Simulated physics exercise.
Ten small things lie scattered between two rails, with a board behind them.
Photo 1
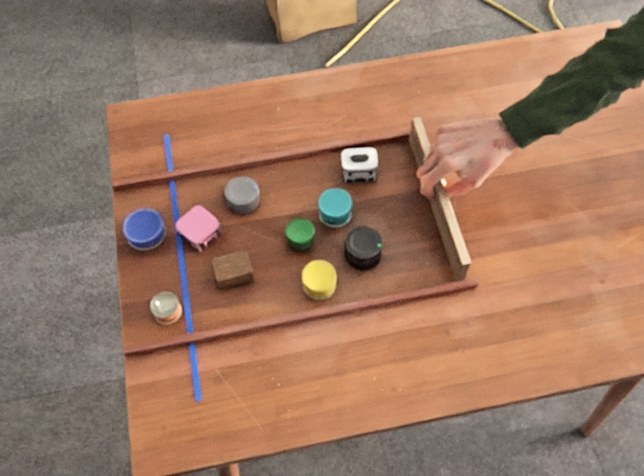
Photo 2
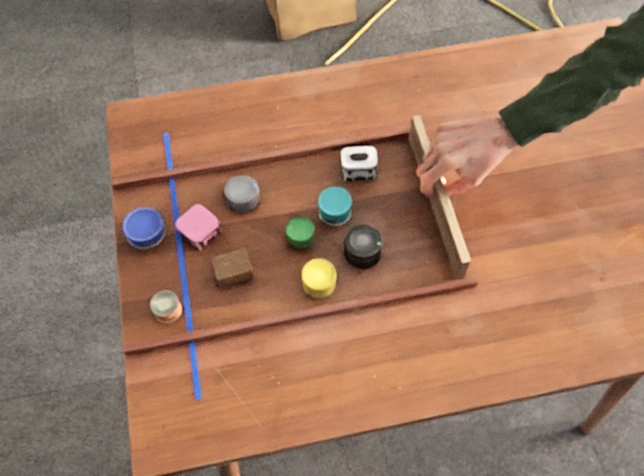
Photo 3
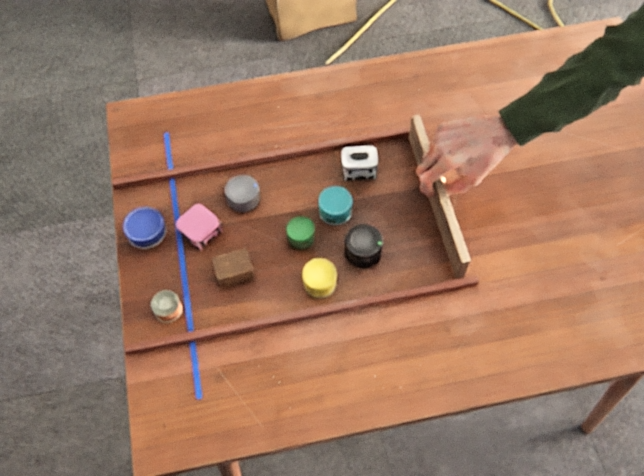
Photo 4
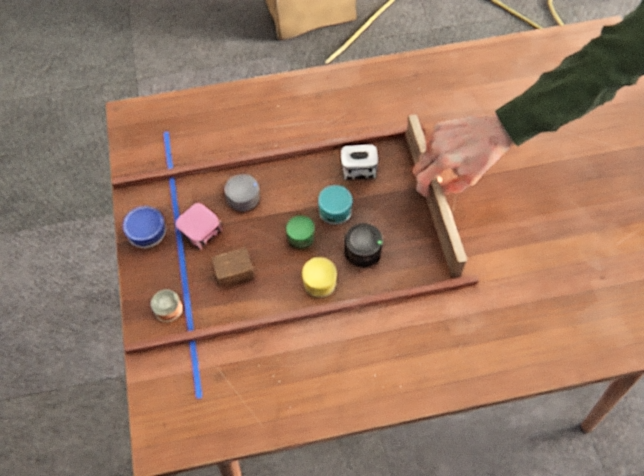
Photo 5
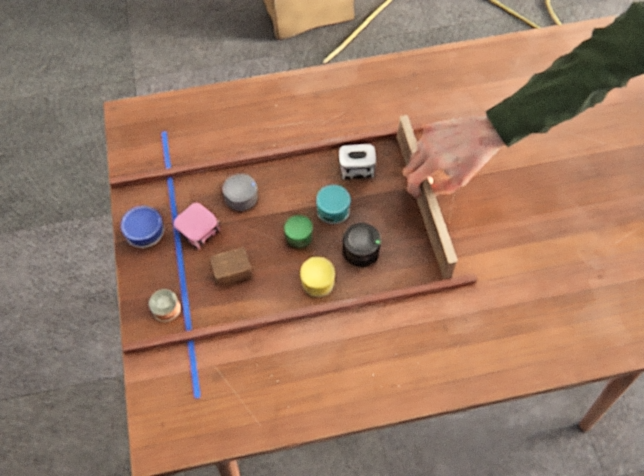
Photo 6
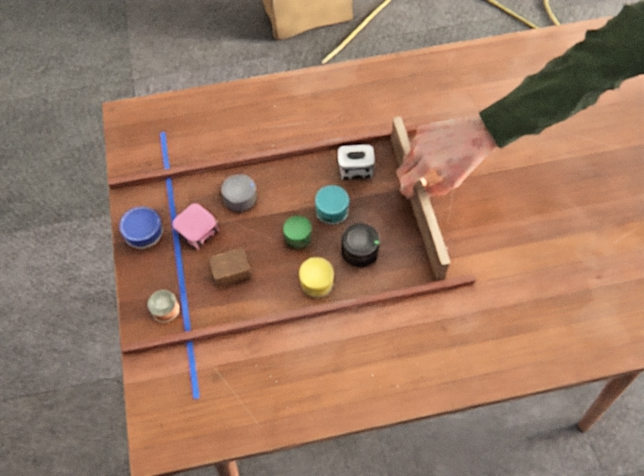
A hand slides the wooden board slightly left between the rails, behind ten scattered objects.
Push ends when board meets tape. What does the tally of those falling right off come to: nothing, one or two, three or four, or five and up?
All but one or two remain.
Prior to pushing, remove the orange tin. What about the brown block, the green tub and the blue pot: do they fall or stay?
Brown block: Still there. Green tub: Still there. Blue pot: Over the edge.
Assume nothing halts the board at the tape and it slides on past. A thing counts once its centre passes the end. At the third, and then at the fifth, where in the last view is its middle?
About (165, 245) and about (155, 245).
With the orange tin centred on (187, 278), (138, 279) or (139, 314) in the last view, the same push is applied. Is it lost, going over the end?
Well, in that order it goes off, goes off and stays aboard.
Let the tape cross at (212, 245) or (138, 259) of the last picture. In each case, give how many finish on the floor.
Taking the two tries in order, the numbers are 0 and 5.
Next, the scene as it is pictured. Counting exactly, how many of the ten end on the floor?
The exact number is 1.
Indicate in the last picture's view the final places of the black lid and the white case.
The black lid comes to rest close to (162, 285), while the white case rests close to (153, 202).
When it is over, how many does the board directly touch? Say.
Contact count: 4.
Soon after, none off yet; blue pot at rest near (142, 228); orange tin at rest near (164, 306); pink case at rest near (196, 227).
Then, none off yet; blue pot moved a little near (124, 229); orange tin at rest near (162, 308); pink case moved about its own width near (157, 238).
At rest, the number that fall off is one or two; fallen, blue pot.
